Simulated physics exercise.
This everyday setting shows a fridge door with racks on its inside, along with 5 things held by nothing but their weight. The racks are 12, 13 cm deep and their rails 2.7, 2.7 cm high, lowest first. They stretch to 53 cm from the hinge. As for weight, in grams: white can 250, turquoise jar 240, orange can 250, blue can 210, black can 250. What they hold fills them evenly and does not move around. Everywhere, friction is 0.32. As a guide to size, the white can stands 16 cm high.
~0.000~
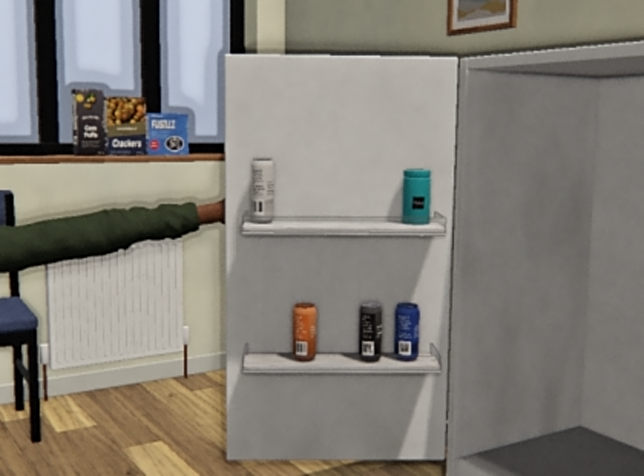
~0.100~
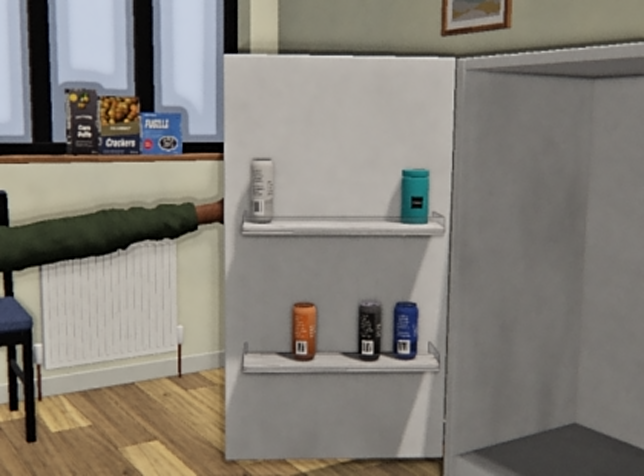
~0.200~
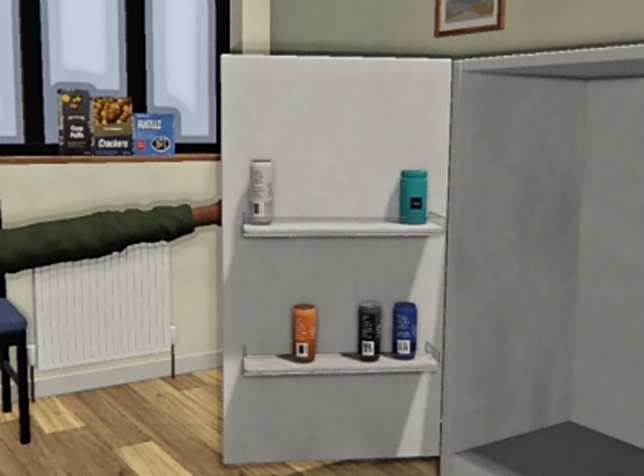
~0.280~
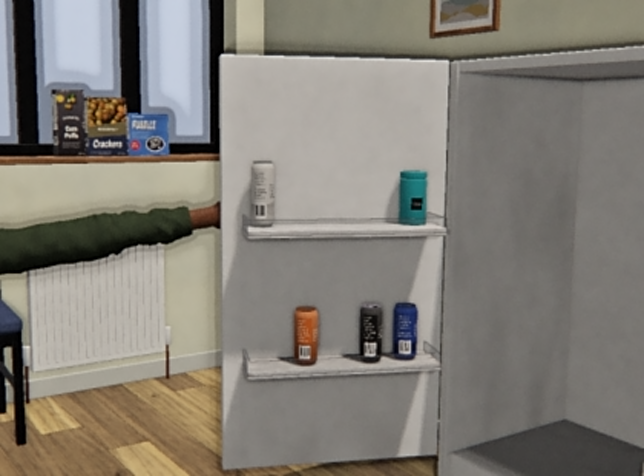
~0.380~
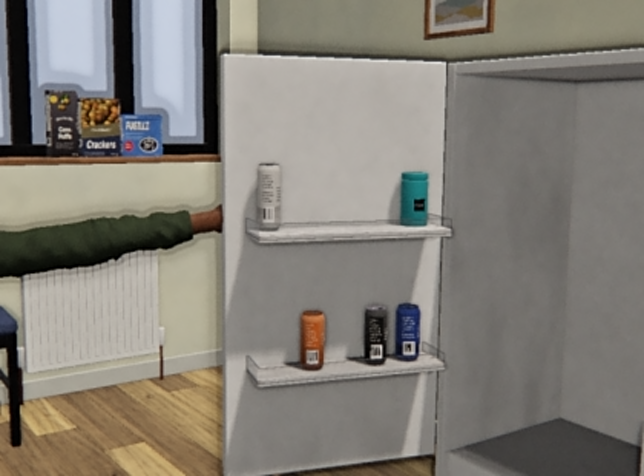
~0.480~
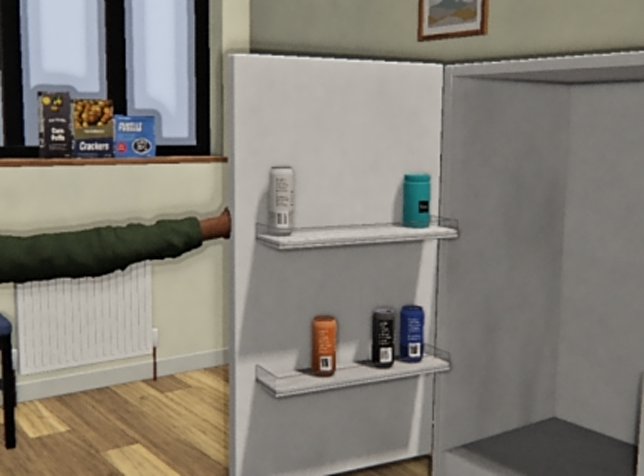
A pale fridge door swings on its right-hand hinge in a room with a wooden floor, seen from in front of the open fridge. Its upper rack holds a white can at left and a turquoise jar at right; the lower holds orange, black and blue cans. A green-sleeved arm from the left turns the door partway inward, slowly then faster, the containers riding along as the camera drifts slightly right.
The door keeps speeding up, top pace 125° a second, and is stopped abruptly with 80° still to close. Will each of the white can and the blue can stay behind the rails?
At the end, most likely the white can comes away, most likely the blue can hangs on.
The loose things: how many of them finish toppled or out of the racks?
Altogether, 2.
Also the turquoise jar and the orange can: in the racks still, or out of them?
Final state - turquoise jar: Inside the limits; orange can: Beyond the limits.
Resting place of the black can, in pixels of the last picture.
Roughly at (413, 343) in the last picture.
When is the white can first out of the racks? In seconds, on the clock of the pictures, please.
It happens at about 0.8 s.
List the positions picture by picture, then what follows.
Door 120° open; white can (262, 191); blue can (407, 332), in the first frame.
Door 119° open; black can (370, 332); turquoise jar (415, 197), in the second frame.
Door 117° open; orange can (304, 334); black can (369, 332), in the third frame.
Door 113° open; turquoise jar (413, 198); orange can (306, 336), in the fourth frame.
Door 107° open; black can (376, 336); turquoise jar (414, 199), in the fifth frame.
Door 98° open; white can (281, 201); blue can (412, 334), in the sixth frame.
By 0.68 s, door 80° open; white can 4 cm from its spot near (338, 207); orange can tilted 6°.
By 1.08 s, door 80° open; white can and orange can now out of the racks.
By 1.28 s, door 80° open.
When it is over (1.6 s), out of the racks, white can and orange can; the other 3 within 5 cm of the start. In the last view, blue can near (431, 337).
